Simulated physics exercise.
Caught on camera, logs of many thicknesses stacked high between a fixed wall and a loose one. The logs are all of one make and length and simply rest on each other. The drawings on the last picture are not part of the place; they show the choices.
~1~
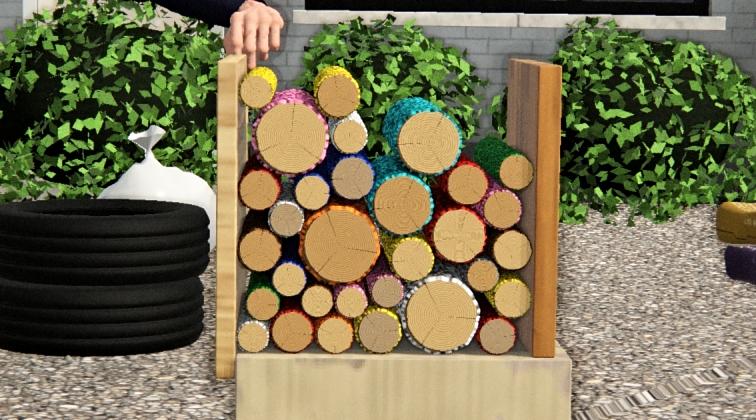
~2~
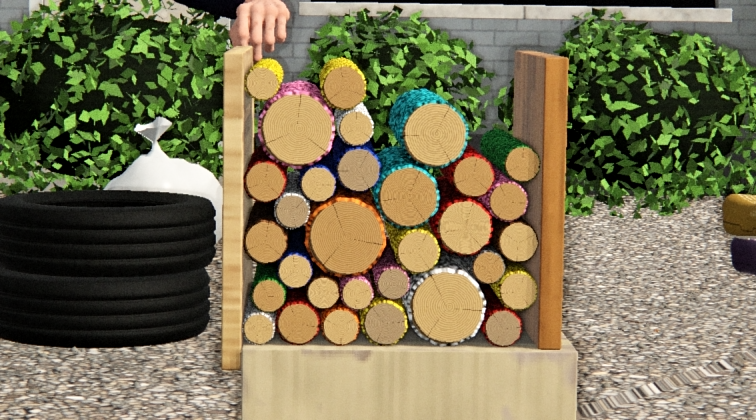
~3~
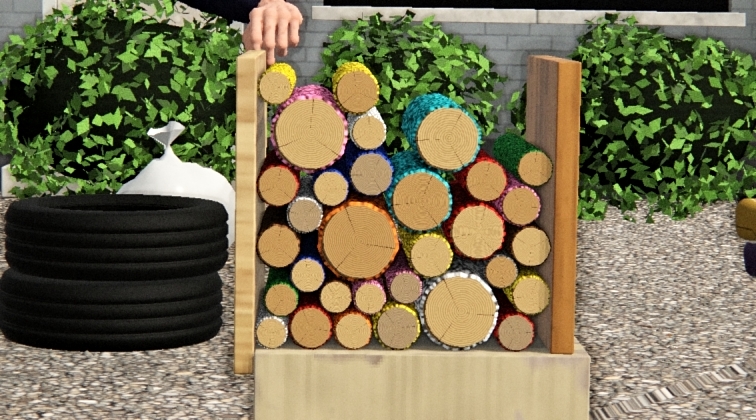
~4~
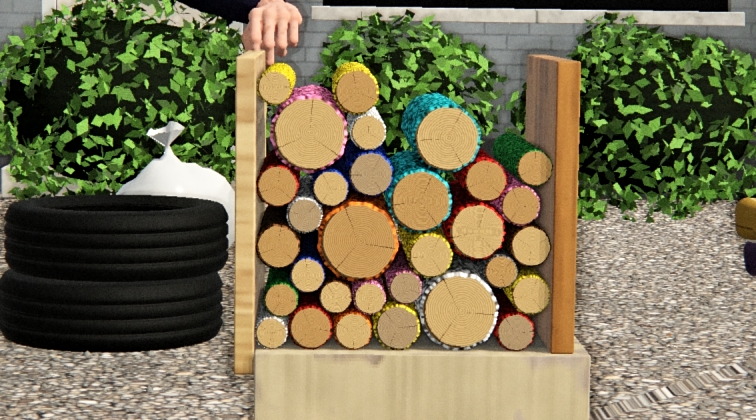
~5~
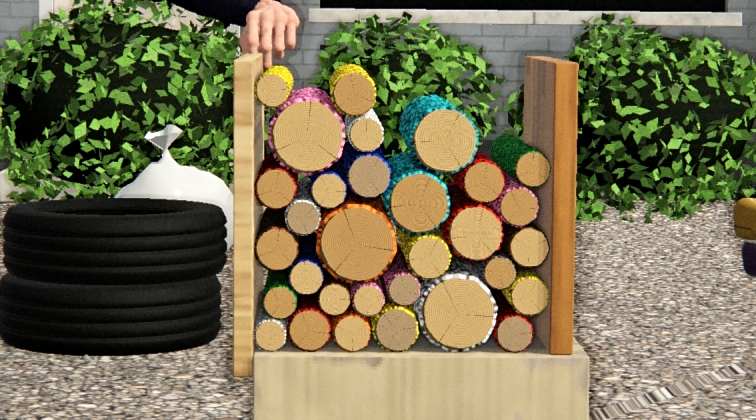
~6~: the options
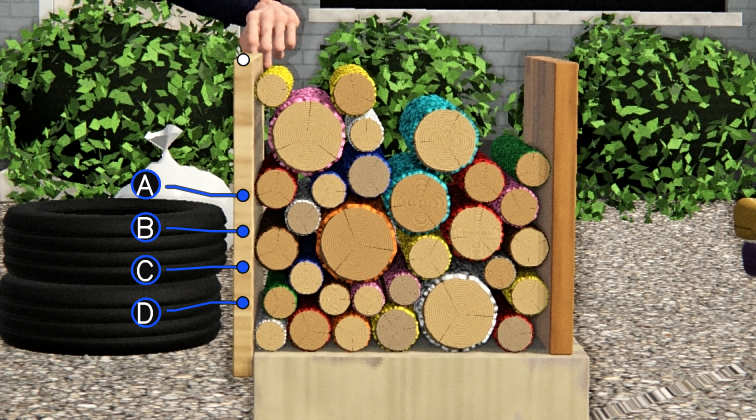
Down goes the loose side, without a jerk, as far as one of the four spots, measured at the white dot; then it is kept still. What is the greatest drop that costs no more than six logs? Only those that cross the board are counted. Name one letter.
The answer is mark C.
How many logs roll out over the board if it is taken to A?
With A, one.
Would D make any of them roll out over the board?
Yes.
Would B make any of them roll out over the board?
Yes, at B.
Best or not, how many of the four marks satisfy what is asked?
Three of the four.
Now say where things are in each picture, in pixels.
The first picture shows a log (467, 185); a log (337, 96); side board (233, 203).
The second picture shows side board (239, 194); a log (259, 329).
The third picture shows a log (515, 333); a log (358, 242).
The fourth picture shows a log (430, 256); a log (531, 247).
The fifth picture shows a log (483, 182); a log (353, 94); side board (250, 201).
On the marked copy, A at (243, 195); B at (243, 231); C at (243, 267); D at (243, 302); the white dot at (243, 60).
Taking C. A third of the way, top of the board (253, 148).
Two thirds of the way, top of the board (253, 246).
When it is over, top of the board (253, 266), three out over the board.
As for the rest, A one out over the board; B two out over the board; D seven out over the board.
